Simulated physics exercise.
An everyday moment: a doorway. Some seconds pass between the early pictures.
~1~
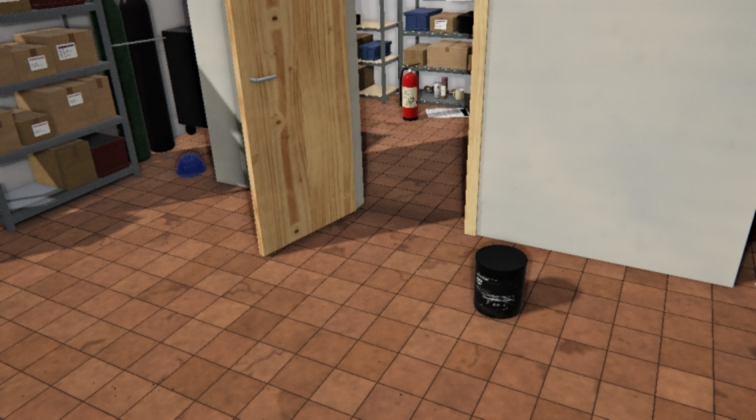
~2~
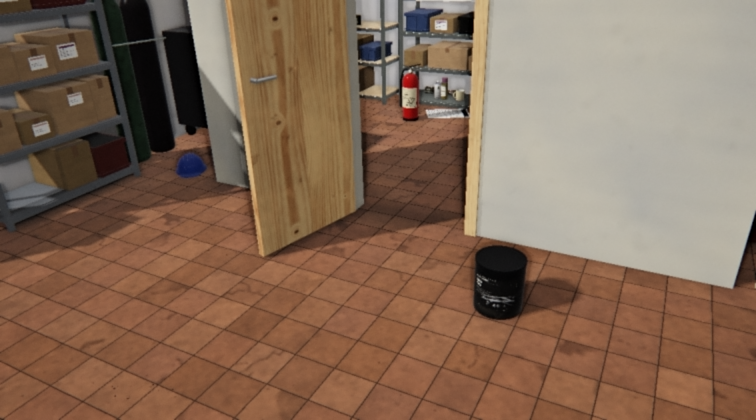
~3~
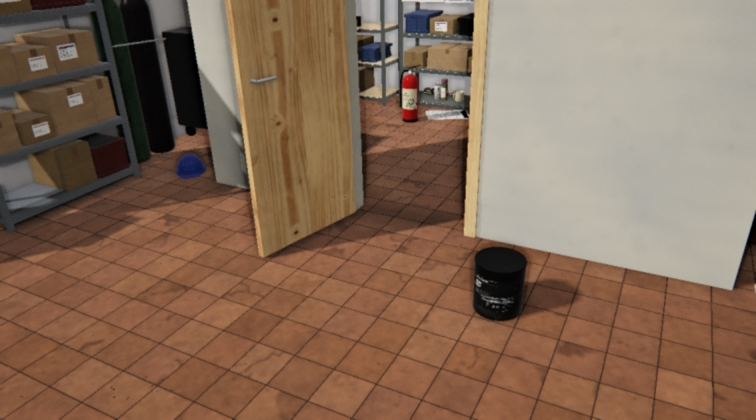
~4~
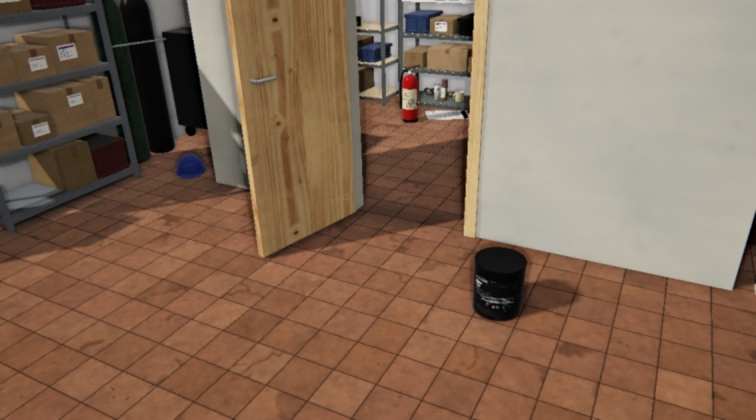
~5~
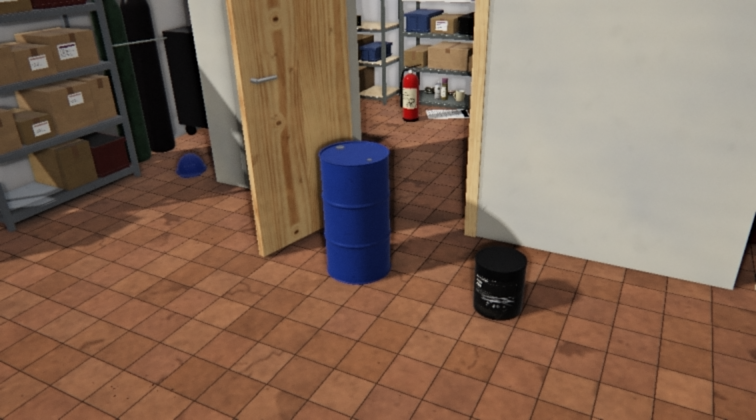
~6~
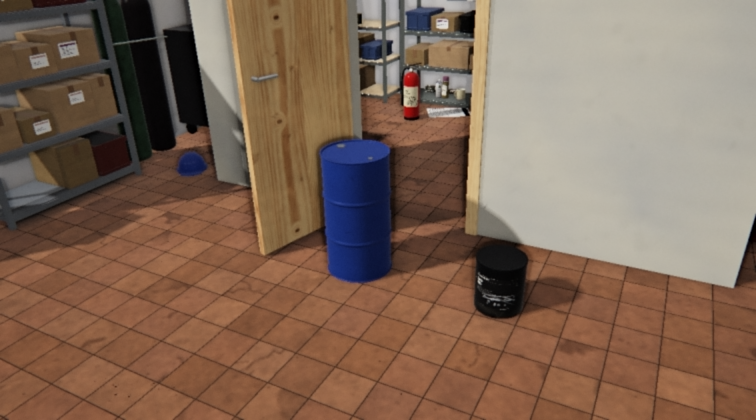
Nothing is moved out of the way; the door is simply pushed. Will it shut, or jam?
As it turns out, it jams.
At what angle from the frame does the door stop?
About 75°.
Then, 0.50 s after the last picture, open by 98°.
Then, 0.80 s after the last picture, open by 89°.
Then, 1.00 s after the last picture, open by 83°.
Then, 1.20 s after the last picture, open by 75°.
At rest, open by 74°; both in place. Seen from the same camera at the end, blue drum near (359, 211).
